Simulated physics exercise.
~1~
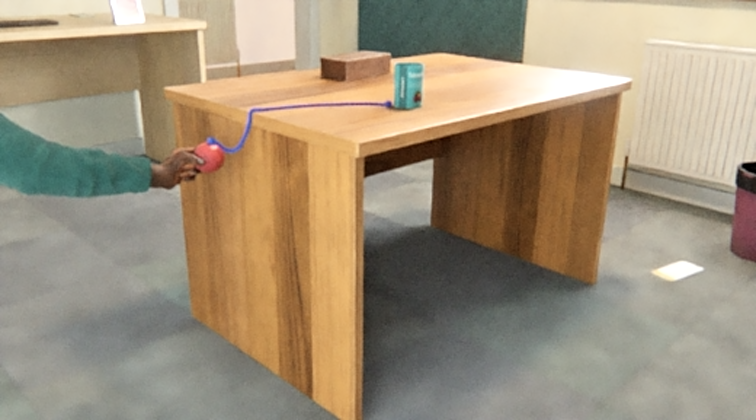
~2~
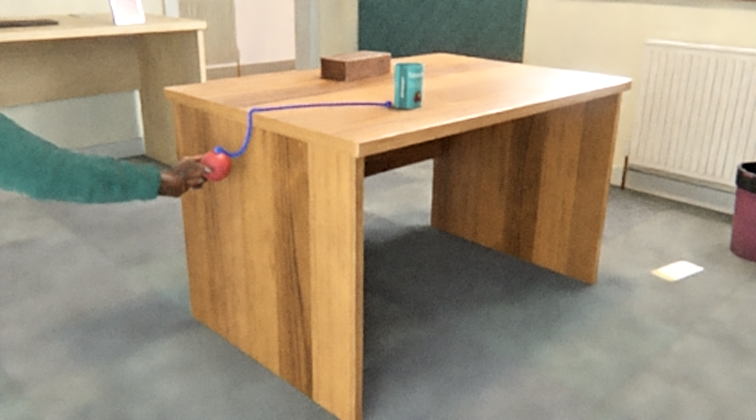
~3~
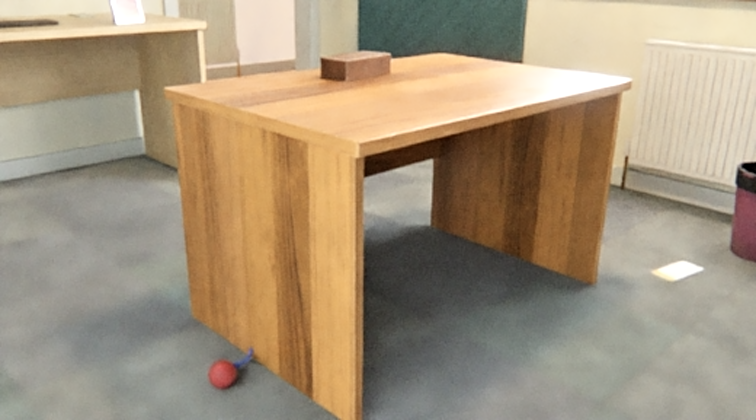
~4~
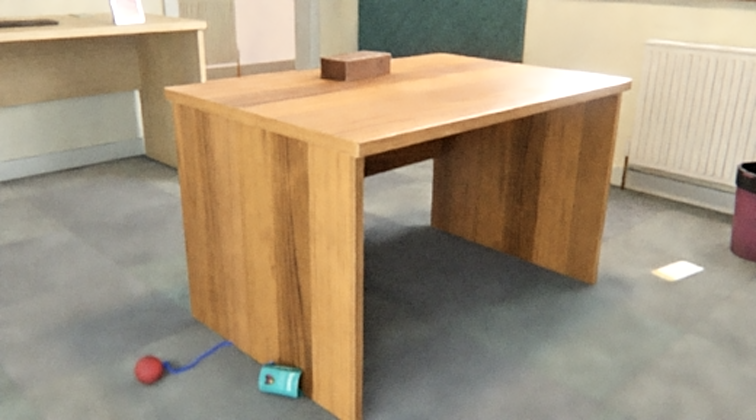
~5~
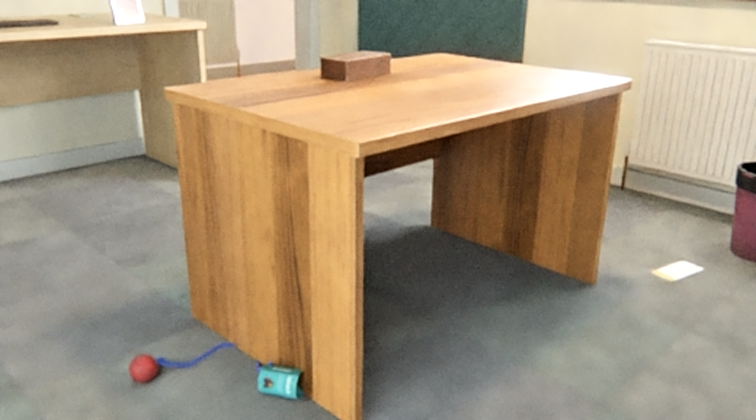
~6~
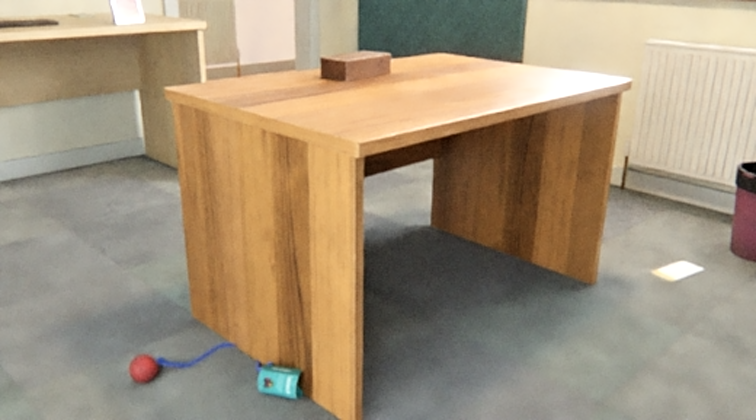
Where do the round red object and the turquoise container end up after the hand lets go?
The red object drops all the way to the floor, and the turquoise container is dragged off the desk and ends up on its side on the floor too.
